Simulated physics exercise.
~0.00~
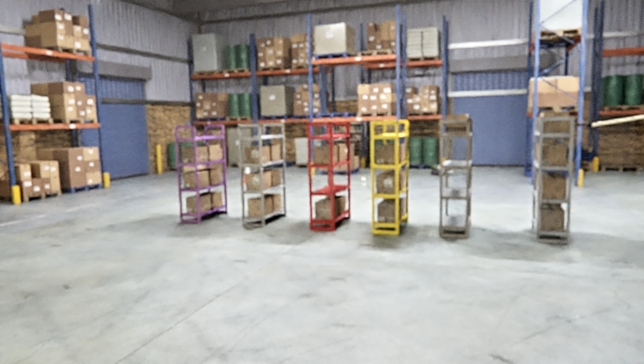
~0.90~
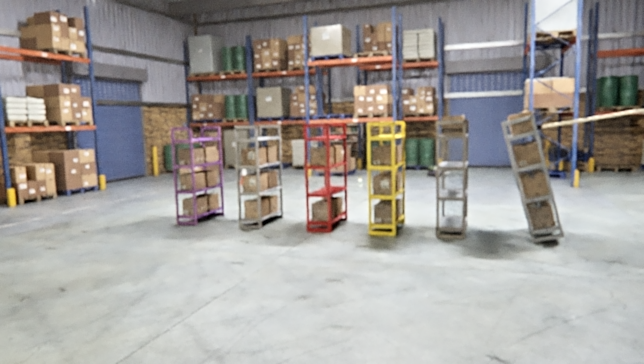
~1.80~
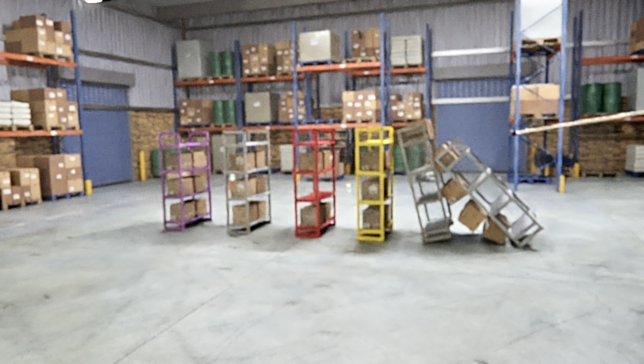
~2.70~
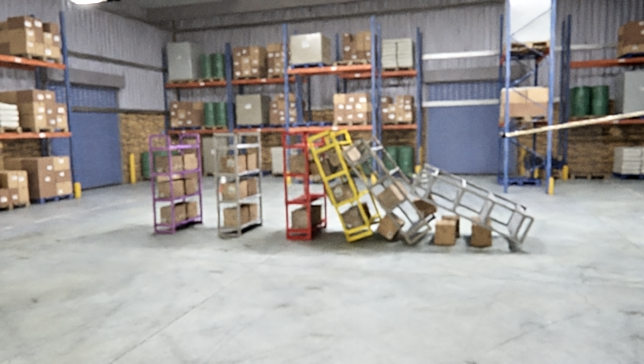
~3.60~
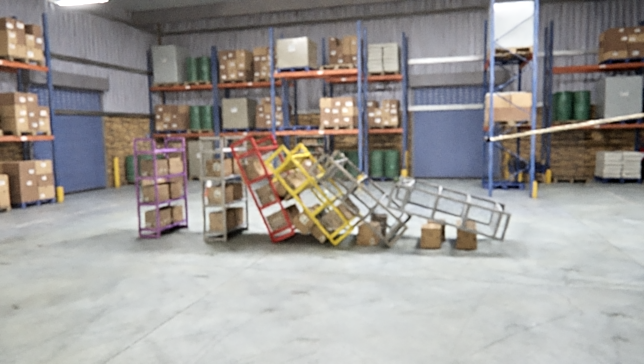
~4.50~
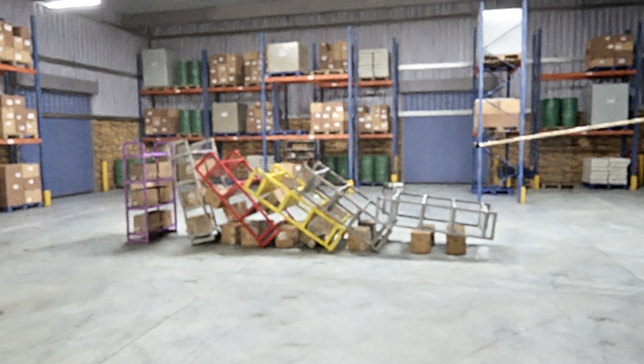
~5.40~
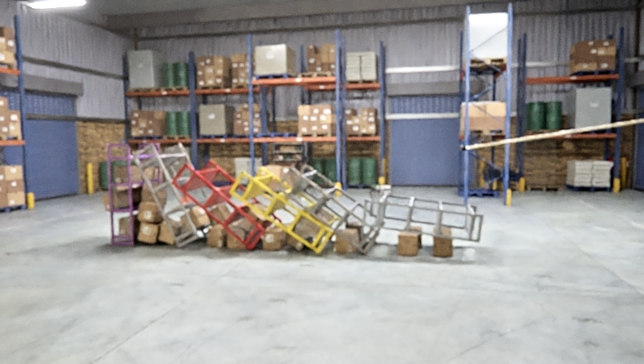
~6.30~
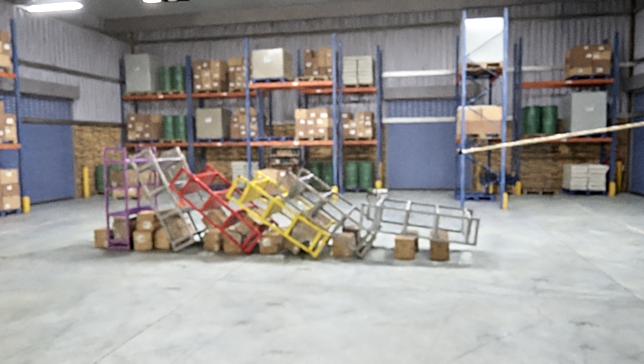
Tall pallet racks loaded with cartons and green drums line the back of a warehouse, seen from across a pale concrete floor as the view pans slightly right. Six open shelf units holding cartons stand in a row, purple at the left, then grey, red, yellow and two more grey. A pale bar reaches in from the right, and the rightmost unit tips left into its neighbour. The lean passes to the yellow, red and left grey units in turn, while cartons spill onto the floor. Five units end slumped in a slanting line, and the purple one still stands.
